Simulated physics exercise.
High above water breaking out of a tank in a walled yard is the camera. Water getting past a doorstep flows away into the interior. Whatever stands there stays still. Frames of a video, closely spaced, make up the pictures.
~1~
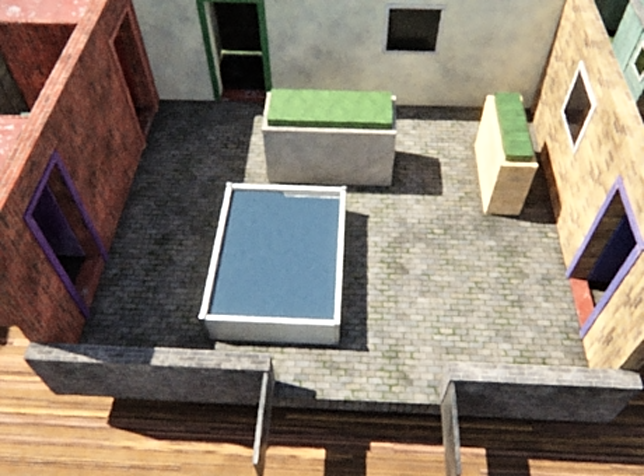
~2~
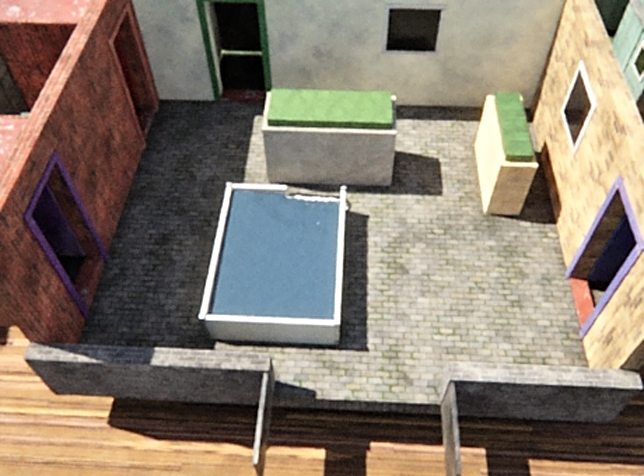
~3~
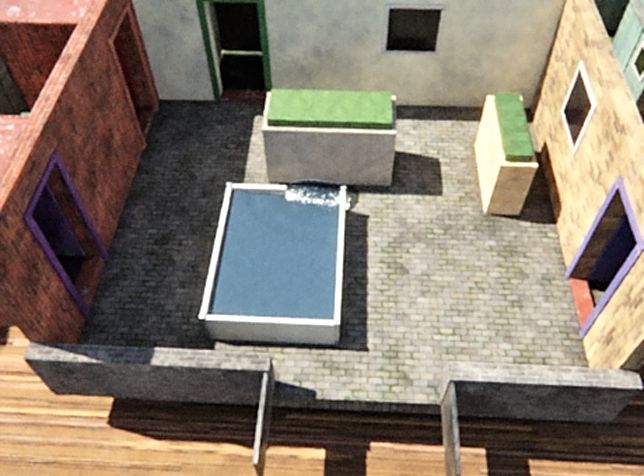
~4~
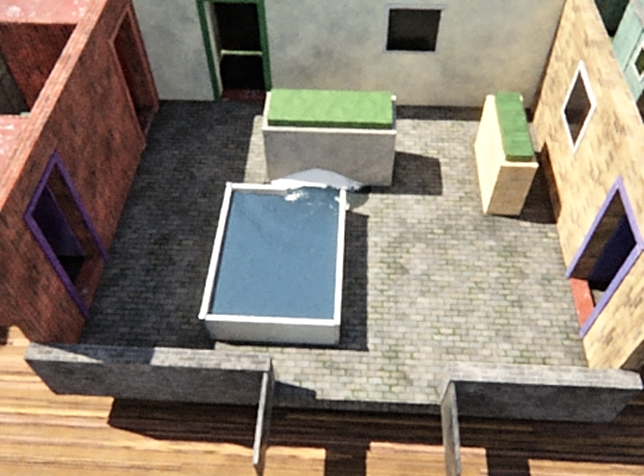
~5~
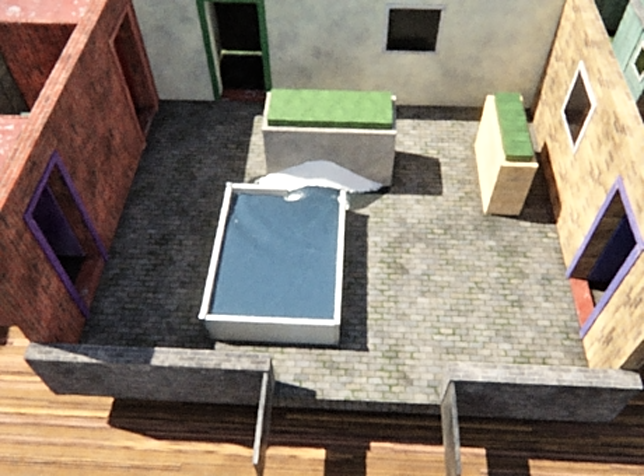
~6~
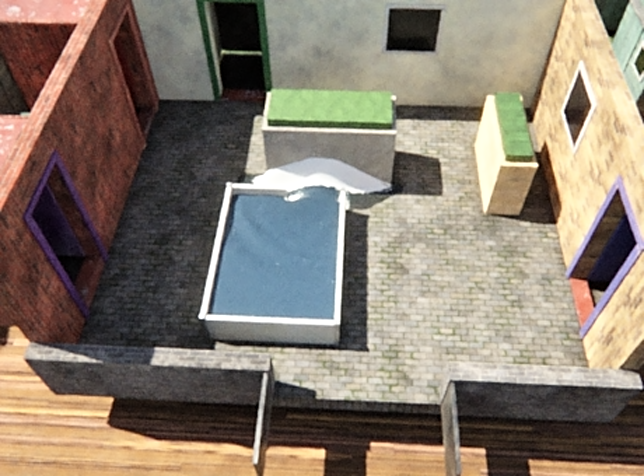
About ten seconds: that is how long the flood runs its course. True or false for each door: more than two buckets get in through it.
The purple door: False; the blue door: True; the red door: False; the green door: False.
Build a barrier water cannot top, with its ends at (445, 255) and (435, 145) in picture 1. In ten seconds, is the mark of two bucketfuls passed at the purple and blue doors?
Purple falls short, blue falls short.
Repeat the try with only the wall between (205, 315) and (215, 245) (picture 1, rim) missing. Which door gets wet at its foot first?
It would be the purple one.
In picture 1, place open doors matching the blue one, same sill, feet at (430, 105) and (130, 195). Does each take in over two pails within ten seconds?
In turn, the first comes in lower and the second comes in higher.
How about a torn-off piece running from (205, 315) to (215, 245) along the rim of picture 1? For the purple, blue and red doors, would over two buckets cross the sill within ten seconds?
The purple one exceeds the limit, the blue one remains below, and the red one remains below.
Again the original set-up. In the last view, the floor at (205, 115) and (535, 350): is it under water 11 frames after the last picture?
The first is spared, the second spared.
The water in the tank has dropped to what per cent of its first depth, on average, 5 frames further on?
Somewhere near 80 %, give or take.
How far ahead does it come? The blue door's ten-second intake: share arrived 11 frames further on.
0 %.
A moment on, water covers 15 % of the floor; the purple door not reached, the blue door not reached, the red door not reached, the green door not reached.
Next, water covers 30 % of the floor; the purple door not reached, the blue door not reached, the red door not reached, the green door not reached.
Then, water covers 45 % of the floor; the purple door wet at the sill, nothing in, the blue door under two buckets in, the red door wet at the sill, nothing in, the green door not reached.
Later, water covers 75 % of the floor; the purple door wet at the sill, nothing in, the blue door over two buckets in, the red door wet at the sill, nothing in, the green door wet at the sill, nothing in.
In the end, water covers 95 % of the floor; the purple door wet at the sill, nothing in, the blue door over two buckets in, the red door wet at the sill, nothing in, the green door wet at the sill, nothing in.
